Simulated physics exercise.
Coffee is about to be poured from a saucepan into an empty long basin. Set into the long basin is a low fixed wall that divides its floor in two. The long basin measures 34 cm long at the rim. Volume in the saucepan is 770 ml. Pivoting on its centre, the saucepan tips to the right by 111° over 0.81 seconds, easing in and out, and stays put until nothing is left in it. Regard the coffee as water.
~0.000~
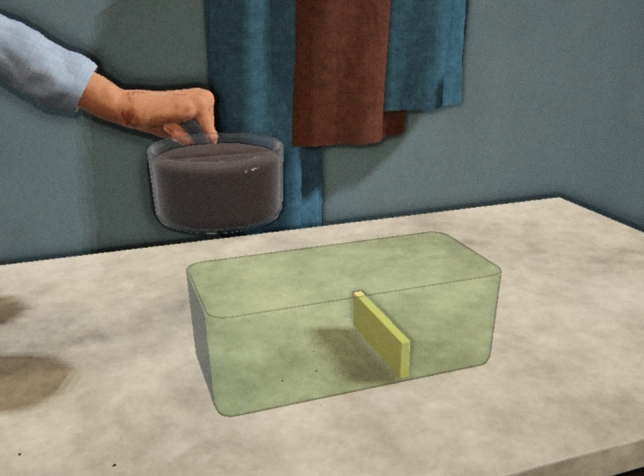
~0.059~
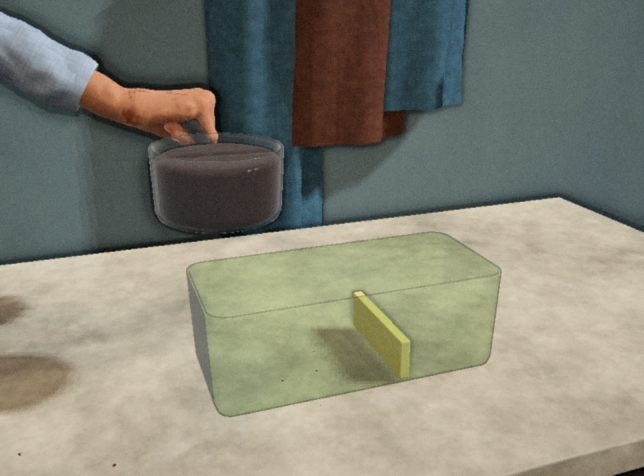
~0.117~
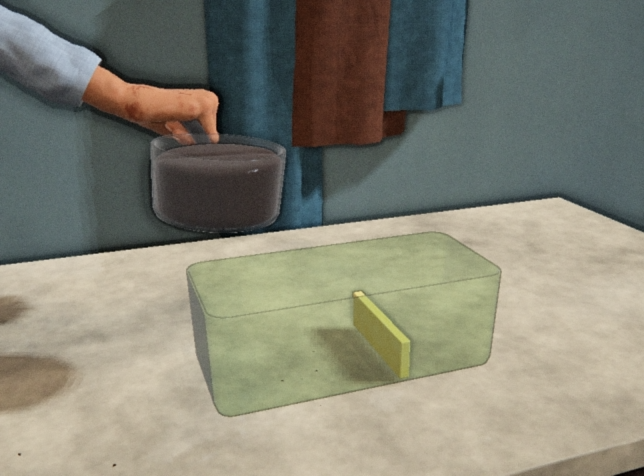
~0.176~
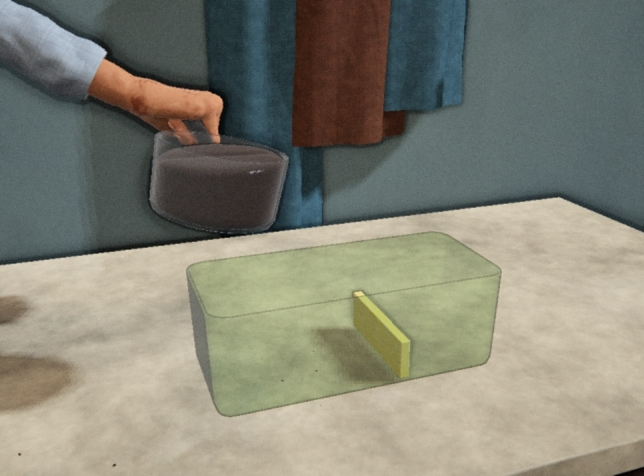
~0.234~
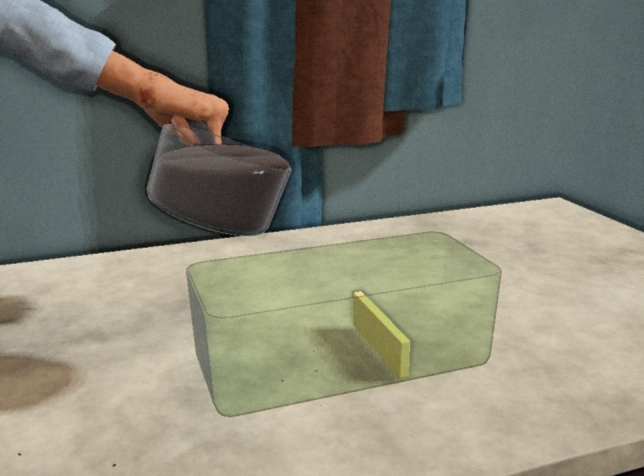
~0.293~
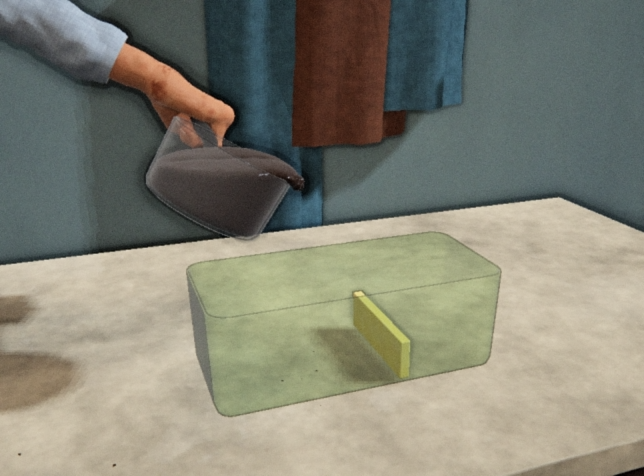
A hand in a pale blue sleeve, reaching in from the upper left, holds a clear round pan of dark liquid above a mottled beige tabletop. Seen from slightly above, a translucent green long basin with an upright yellow-green wall inside sits below, before a grey-blue wall with blue and brown cloths. The pan tips steadily rightward, liquid reaching its lip, while the view stays still.
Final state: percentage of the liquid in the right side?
Approximately 7 %.
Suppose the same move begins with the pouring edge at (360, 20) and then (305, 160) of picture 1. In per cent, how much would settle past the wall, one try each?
It comes to 80 per cent, and then 5 per cent.
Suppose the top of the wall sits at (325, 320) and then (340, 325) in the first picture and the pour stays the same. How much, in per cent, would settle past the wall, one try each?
60 per cent first, 40 per cent second.
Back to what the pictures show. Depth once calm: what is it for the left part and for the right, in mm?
About 24 mm left, about 4 mm right.
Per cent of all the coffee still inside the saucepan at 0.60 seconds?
Close to 26 in a hundred.
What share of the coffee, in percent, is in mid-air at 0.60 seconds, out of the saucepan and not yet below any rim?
About 32 per cent.
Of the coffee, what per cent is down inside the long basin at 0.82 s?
Some 90 per cent.
By 0.60 s the tilt is 93° and 26 per cent is still to pour, 41 is left of the wall and 0 right of it.
By 0.82 s the tilt is 111° and 4 per cent is still to pour, 87 is left of the wall and 4 right of it.
By 1.06 s the tilt is 111° and 0 per cent is still to pour, 92 is left of the wall and 7 right of it.
By 1.31 s the tilt is 111° and 0 per cent is still to pour, 92 is left of the wall and 7 right of it.
At rest 92 per cent lies left of the wall, 7 right of it and 1 outside.
